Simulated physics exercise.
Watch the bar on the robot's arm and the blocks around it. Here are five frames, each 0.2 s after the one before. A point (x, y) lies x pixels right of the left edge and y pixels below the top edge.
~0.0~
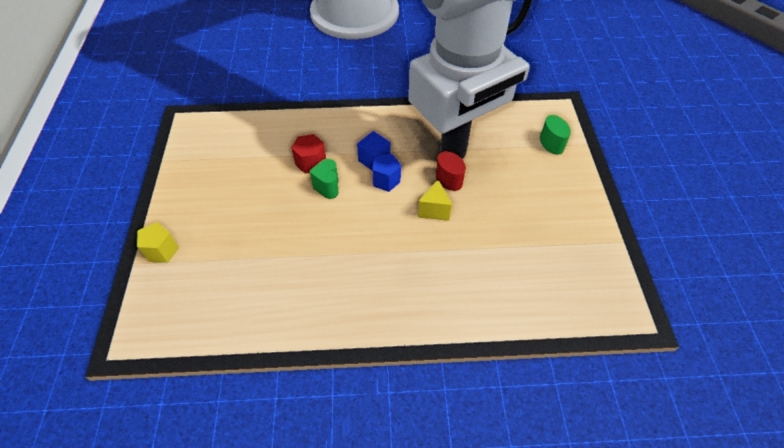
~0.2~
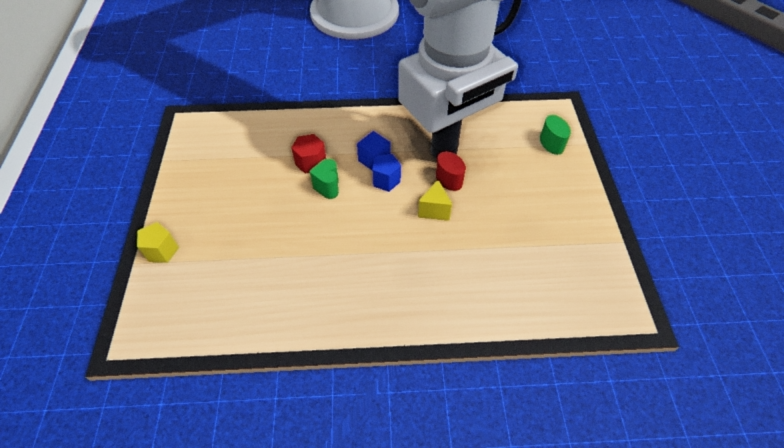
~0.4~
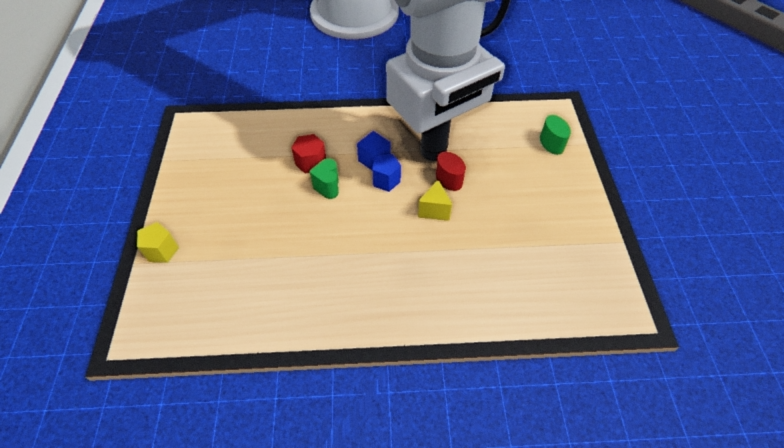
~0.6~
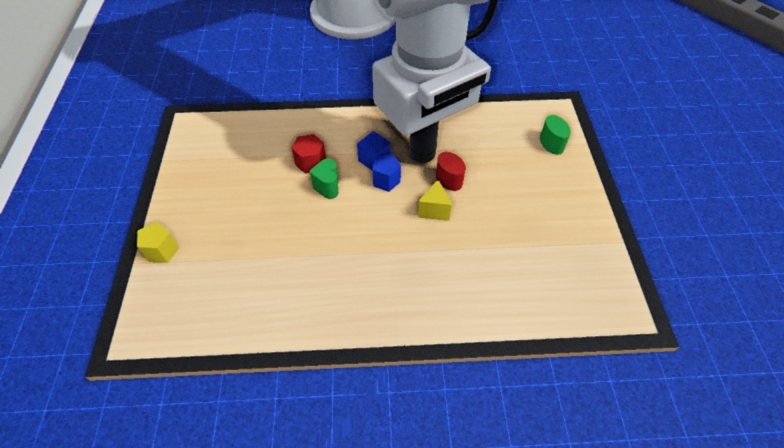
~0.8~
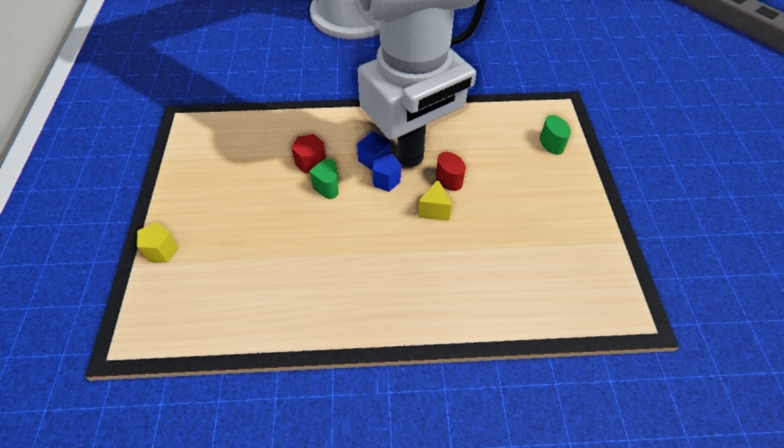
A grey robot arm with a dark bar at its tip reaches over a pale wooden board edged in black, seen from above at an angle on a blue gridded surface. Red, blue, green and yellow blocks cluster near the board's upper middle, with one yellow block far left and one green far right. The arm slides the bar slightly leftward towards the blue blocks, while every block and the view stay still.
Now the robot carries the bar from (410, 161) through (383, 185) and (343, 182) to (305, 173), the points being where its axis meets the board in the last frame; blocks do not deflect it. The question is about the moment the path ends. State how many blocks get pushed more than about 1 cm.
Here I'd predict at least three blocks moving more than 1 cm.
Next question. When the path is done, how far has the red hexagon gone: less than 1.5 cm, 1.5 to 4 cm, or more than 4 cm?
It will fall in the middle band, 1.5 to 4 cm.
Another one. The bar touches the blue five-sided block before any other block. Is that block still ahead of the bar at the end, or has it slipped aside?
It lies beside or behind the bar.
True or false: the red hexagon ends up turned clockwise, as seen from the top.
True
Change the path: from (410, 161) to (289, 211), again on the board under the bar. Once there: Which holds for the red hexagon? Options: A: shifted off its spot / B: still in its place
It's B.
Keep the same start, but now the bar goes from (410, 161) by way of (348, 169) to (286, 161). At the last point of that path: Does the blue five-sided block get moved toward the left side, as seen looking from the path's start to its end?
That would be a yes.
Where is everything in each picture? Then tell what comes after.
The first picture shows lower end of the bar (453, 152), tops of blocks, red hexagon (308, 145), green heart-shaped block (325, 170), blue square block (374, 143), blue five-sided block (386, 164).
The second picture shows bar (444, 152), blocks as before.
The third picture shows bar (434, 152), blocks as before.
The fourth picture shows bar (422, 154), blocks as before.
The fifth picture shows bar (410, 158), red hexagon (308, 145), green heart-shaped block (325, 170), blue square block (374, 143), blue five-sided block (386, 164).
The first path, step by step. One third of the way, bar (382, 181); blue five-sided block (364, 185), turned 20° anticlockwise.
Two thirds of the way, bar (342, 179); green heart-shaped block (316, 170); blue five-sided block (354, 191), turned 50° anticlockwise.
At the end, bar (304, 169); red hexagon (295, 135), turned 45° clockwise; green heart-shaped block (287, 171), turned 55° anticlockwise; blue square block not moved; blue five-sided block (354, 191), turned 50° anticlockwise.
